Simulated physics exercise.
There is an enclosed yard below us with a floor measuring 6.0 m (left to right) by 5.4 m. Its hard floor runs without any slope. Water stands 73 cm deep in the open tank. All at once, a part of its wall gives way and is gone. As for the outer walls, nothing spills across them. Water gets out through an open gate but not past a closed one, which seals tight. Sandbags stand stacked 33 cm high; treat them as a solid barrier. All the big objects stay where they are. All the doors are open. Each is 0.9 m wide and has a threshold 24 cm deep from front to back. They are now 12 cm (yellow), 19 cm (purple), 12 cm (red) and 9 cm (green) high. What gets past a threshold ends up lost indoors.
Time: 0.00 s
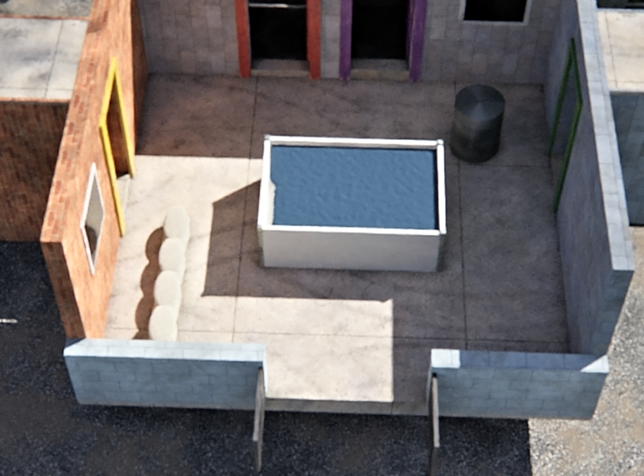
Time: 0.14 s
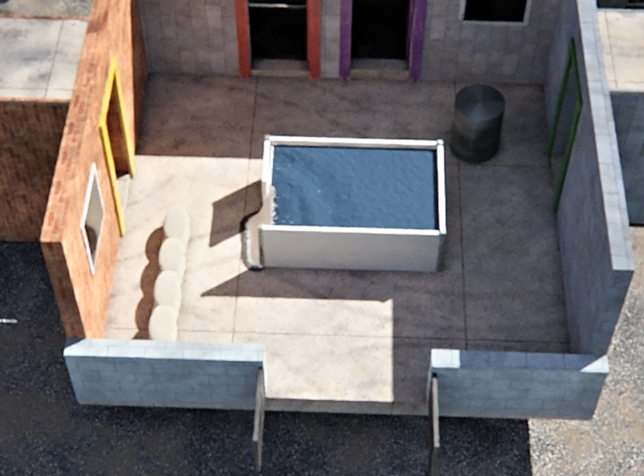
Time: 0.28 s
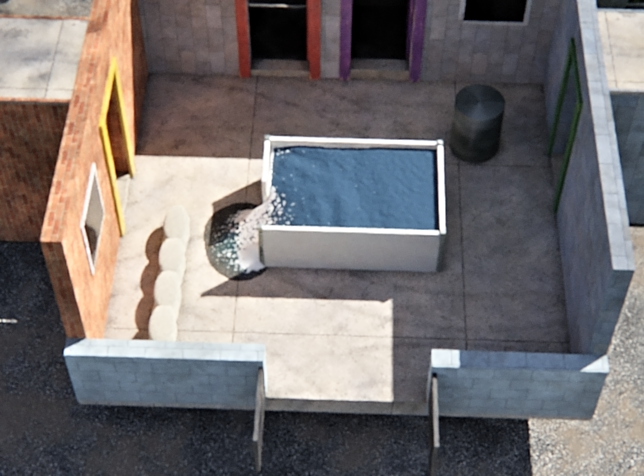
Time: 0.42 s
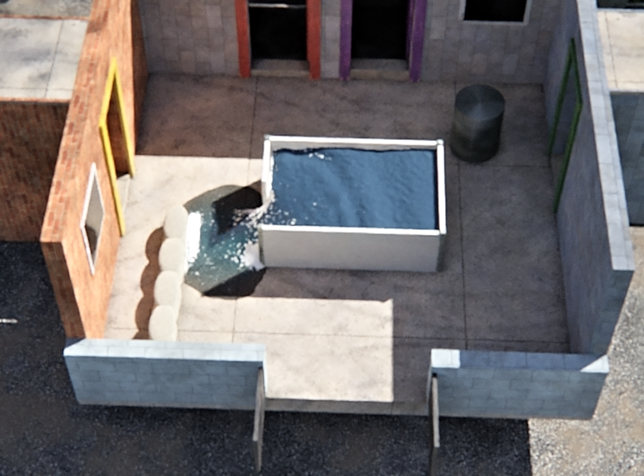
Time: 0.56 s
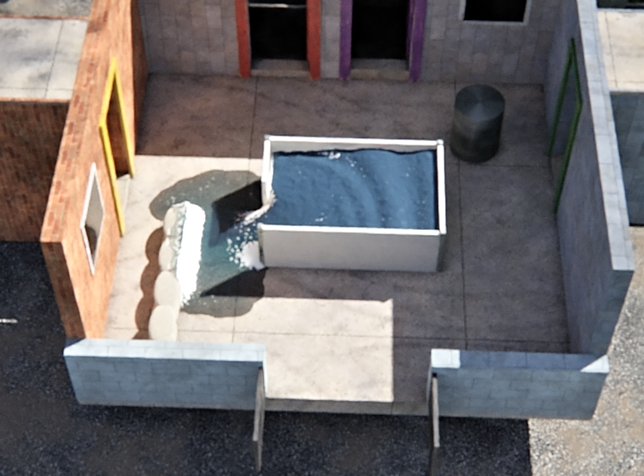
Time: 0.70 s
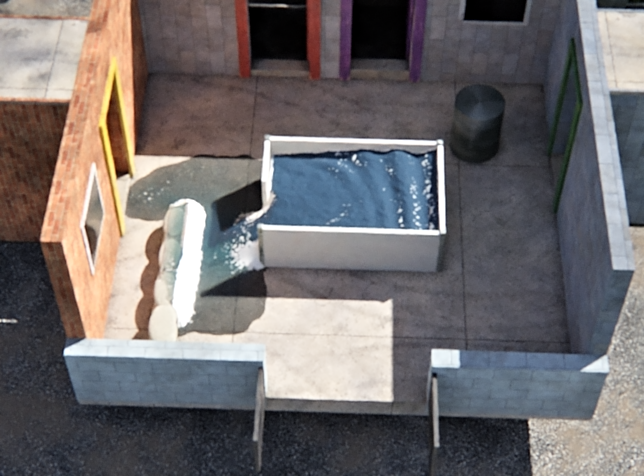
An open tank's left wall gives way and water pours out across the floor, reaching stacked sandbags.
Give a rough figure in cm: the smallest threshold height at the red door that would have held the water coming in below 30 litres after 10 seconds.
6.5 cm.
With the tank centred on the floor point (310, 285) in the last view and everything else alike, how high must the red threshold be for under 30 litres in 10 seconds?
New minimum height: Approx. 10.5 cm.
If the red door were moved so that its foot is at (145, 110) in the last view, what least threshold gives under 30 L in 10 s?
Roughly 12.5 cm.
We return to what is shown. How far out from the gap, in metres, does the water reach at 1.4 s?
The front is some 3.2 m out.
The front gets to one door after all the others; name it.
That would be the green door.
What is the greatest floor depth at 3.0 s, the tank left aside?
Max depth: Around 32 cm.
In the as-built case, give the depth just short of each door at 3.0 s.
In cm - yellow: 7, purple: 1, red: 9, green: 0.
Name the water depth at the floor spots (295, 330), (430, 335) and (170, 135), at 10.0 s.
First 3, then 7, then 8 cm.
After 1.4 s water covers 20 % of the floor, deepest (48 cm) near (200, 242); it has not reached the red door.
After 3.0 s water covers 50 % of the floor, deepest (32 cm) near (200, 242); 9 cm at the red door, 0 litres in over its 12 cm threshold.
After 10.0 s water covers 95 % of the floor, deepest (14 cm) near (553, 212); 9 cm at the red door, 0 litres in over its 12 cm threshold.
At the red door as built, the water arrived by 2.5 s and peaked near 11 cm at 7.8 s.
With a threshold of 6 cm, 41 litres would have come in within the 10 s; with 8 cm, 15 litres. So under 30 litres takes about 6.5 cm.
